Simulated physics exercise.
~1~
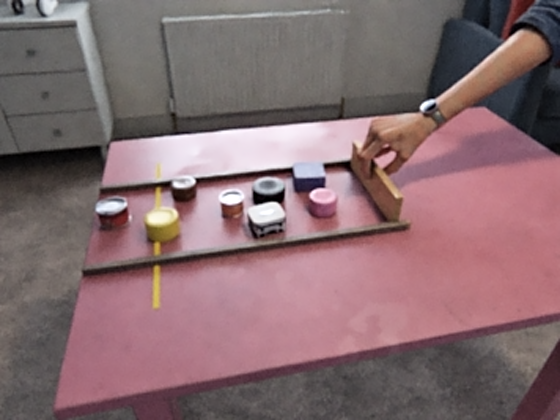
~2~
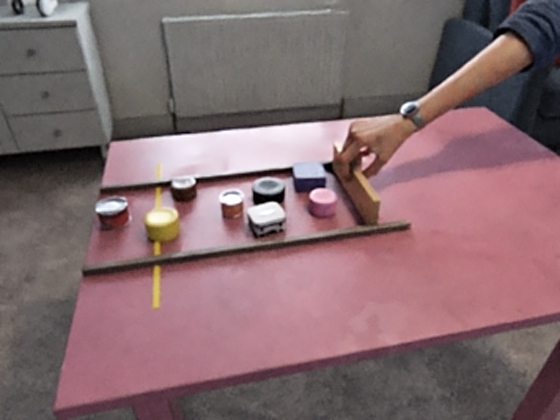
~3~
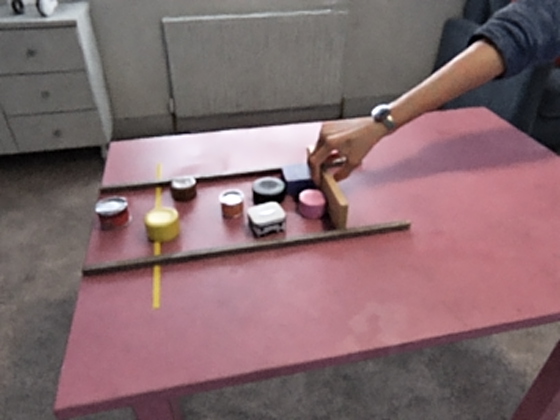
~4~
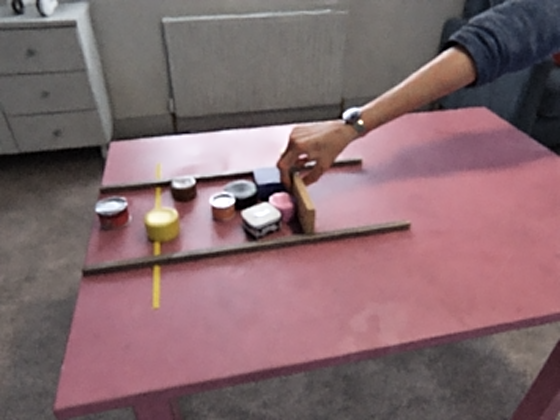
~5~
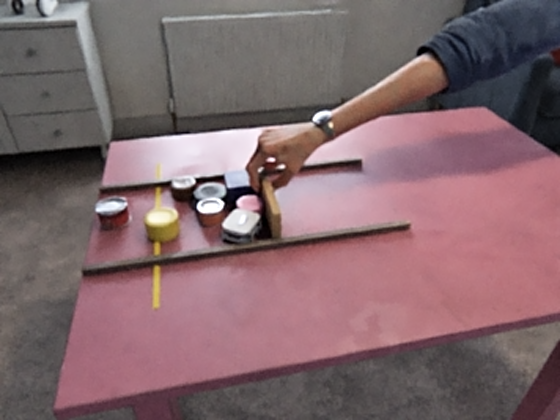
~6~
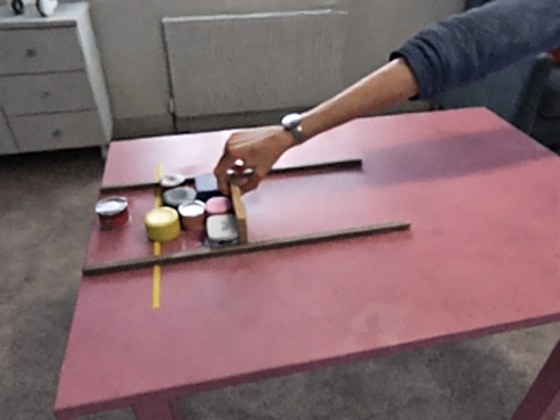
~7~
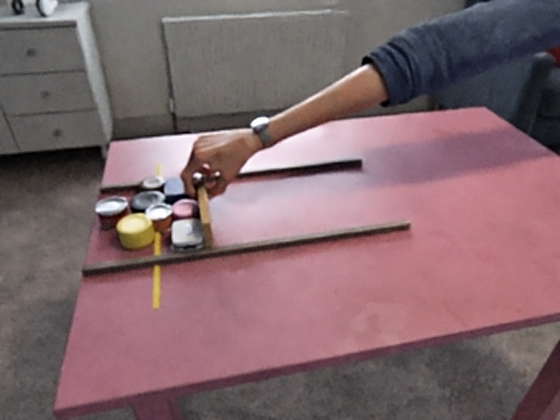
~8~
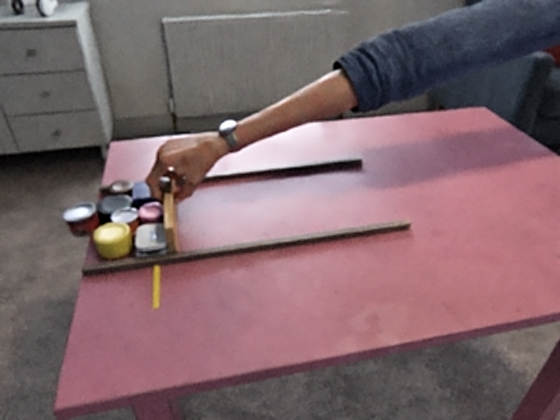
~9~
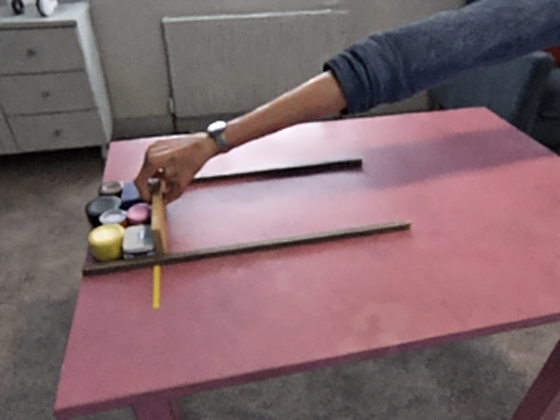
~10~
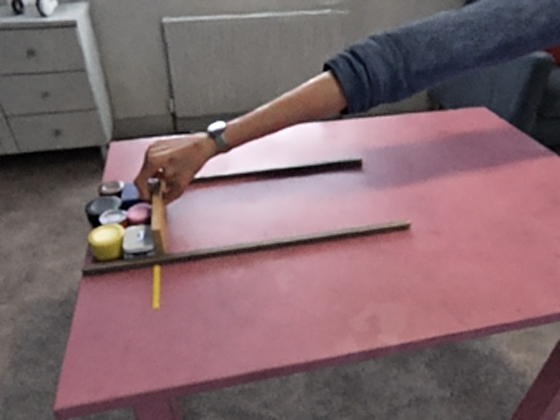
On a reddish table in a room, a hand slid an upright wooden board left between two strips, gathering small pots, lids and a blue block into a cluster, until a red pot went off the left end and the board stopped by the yellow tape.
